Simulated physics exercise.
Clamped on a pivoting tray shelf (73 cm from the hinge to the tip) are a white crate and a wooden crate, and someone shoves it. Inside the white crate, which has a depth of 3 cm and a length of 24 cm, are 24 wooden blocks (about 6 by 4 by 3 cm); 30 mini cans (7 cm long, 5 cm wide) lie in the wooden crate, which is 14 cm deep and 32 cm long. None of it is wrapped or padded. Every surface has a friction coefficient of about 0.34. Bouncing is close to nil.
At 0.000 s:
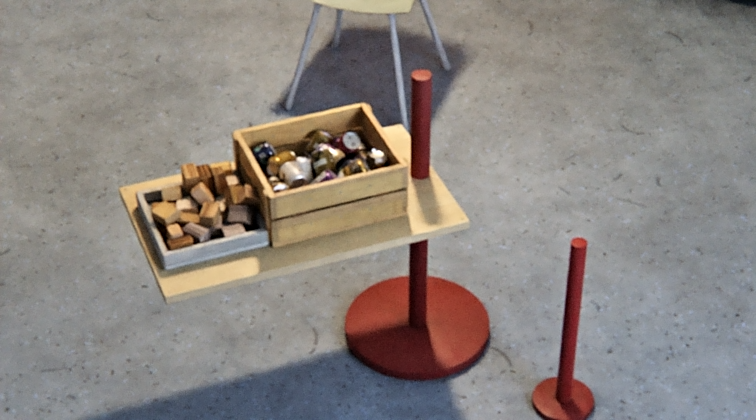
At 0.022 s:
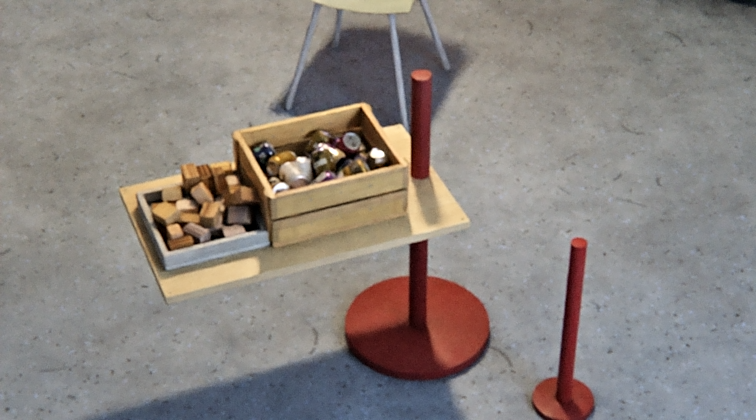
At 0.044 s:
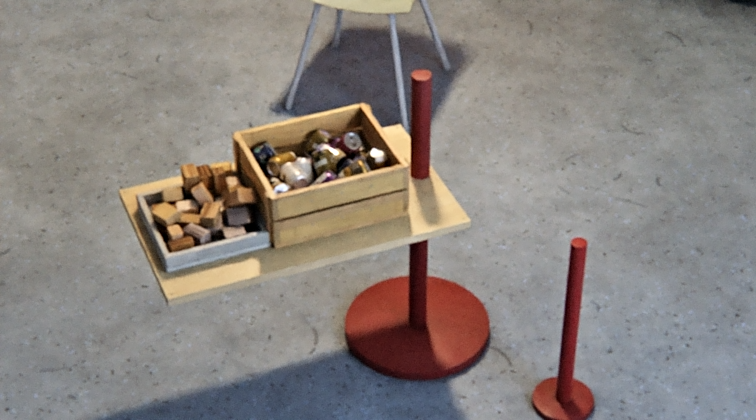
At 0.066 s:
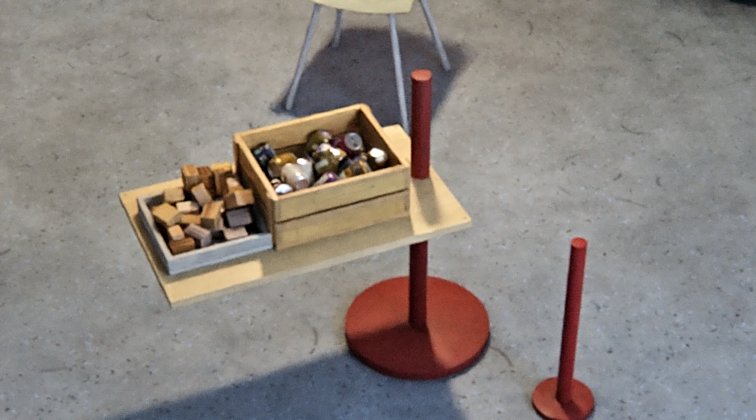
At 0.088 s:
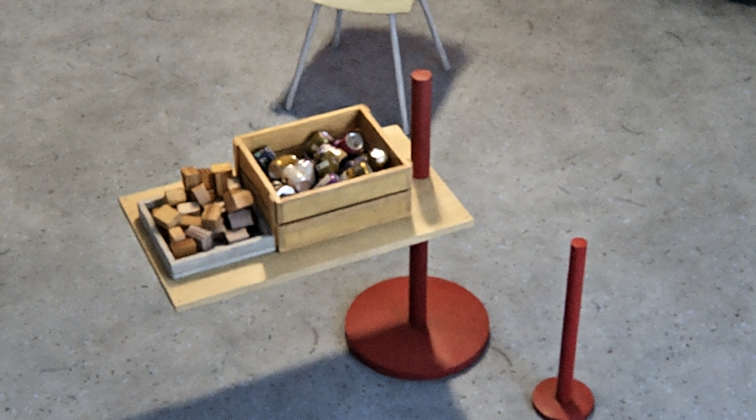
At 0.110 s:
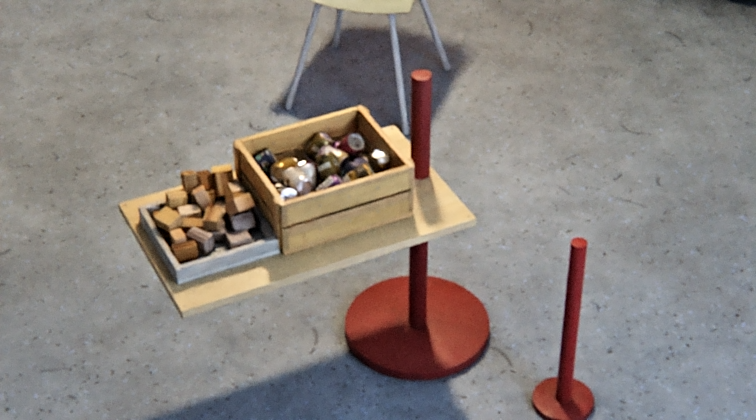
A tan shelf on a red post, holding a shallow white crate of wooden blocks and a deeper wooden crate of mini cans, stays nearly still, then pivots slightly, its left end swinging a little toward the viewer.
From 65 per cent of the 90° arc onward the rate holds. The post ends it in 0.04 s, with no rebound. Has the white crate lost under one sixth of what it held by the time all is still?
No, it has lost more than a sixth.
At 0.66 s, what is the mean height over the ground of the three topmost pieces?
About 70 cm up, on average.
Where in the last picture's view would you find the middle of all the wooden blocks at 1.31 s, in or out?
The middle is around (519, 304).
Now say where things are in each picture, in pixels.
In the first frame (places track the rim corner closest to us here), white crate (165, 252); wooden crate (275, 195); 0° round; all still inside.
The second frame shows white crate (165, 252); wooden crate (275, 195); 0° round.
The third frame shows white crate (167, 254); wooden crate (277, 196); 1° round.
The fourth frame shows white crate (169, 257); wooden crate (279, 198); 2° round.
The fifth frame shows white crate (172, 261); wooden crate (282, 200); 3° round.
The sixth frame shows white crate (177, 266); wooden crate (285, 203); 5° round; 2 out, the lowest block at (223, 174).
After 0.46 s, the shelf hits the red post.
After 0.54 s, the white crate is down by 7 of 24 and the wooden crate has all 30.
After 0.66 s, the white crate is down by 10 of 24 and the wooden crate has all 30.
After 0.88 s, the white crate is down by 10 of 24 and the wooden crate has all 30.
When it is over (at 1.31 s), the white crate is down by 10 of 24 and the wooden crate has all 30. Asked share, 10 of 24, 42 per cent.
